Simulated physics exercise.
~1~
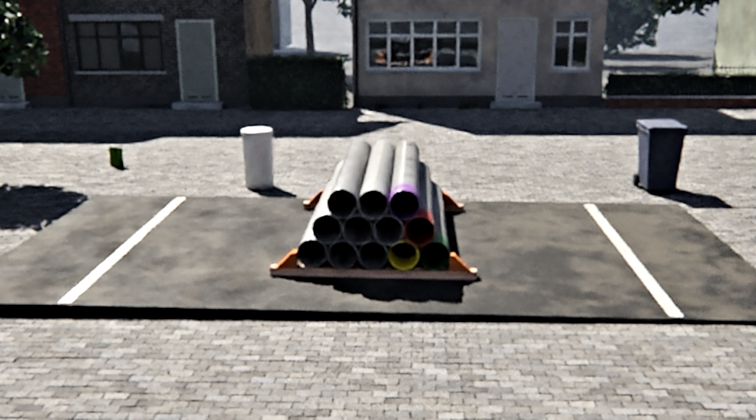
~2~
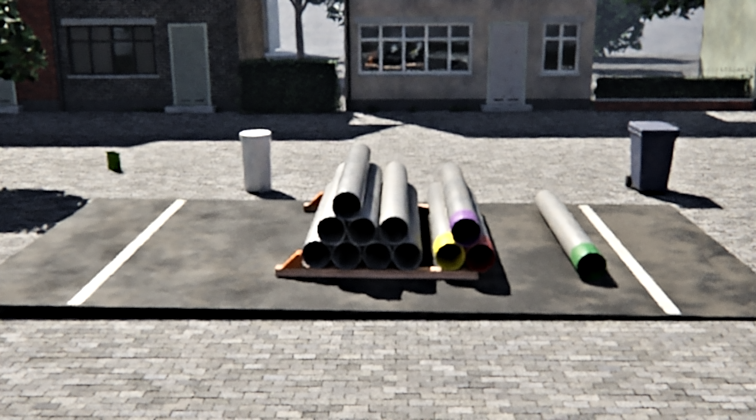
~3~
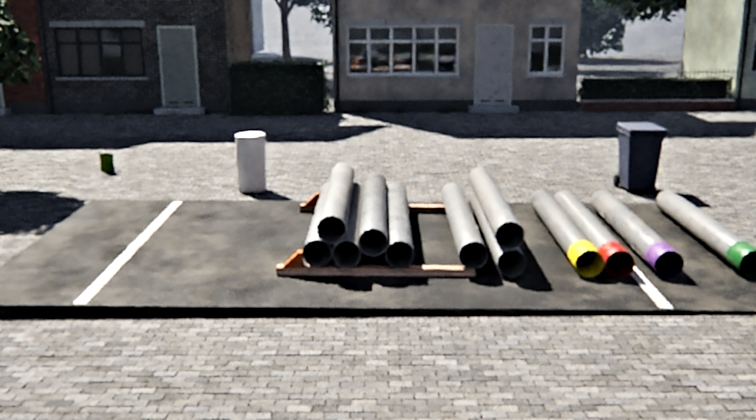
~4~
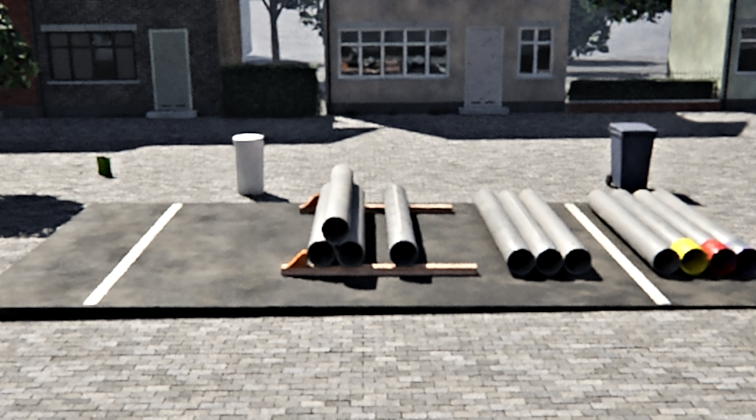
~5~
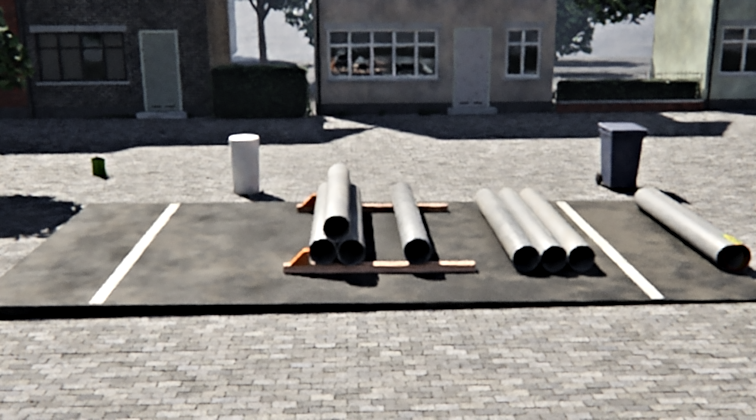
A pyramid of twelve grey pipes, four with purple, red, yellow and green ends, sits end-on between orange chocks on a dark pad in a paved street, seen from slightly above. White lines mark both sides, with a white bin, a dark wheeled bin and houses behind. The right chock vanishes and the stack slumps rightward, the green pipe rolling out first. The yellow, red and purple pipes follow it over the right line. Finally, five have crossed, three grey pipes rest together short of the line, and four stay on the bearers.
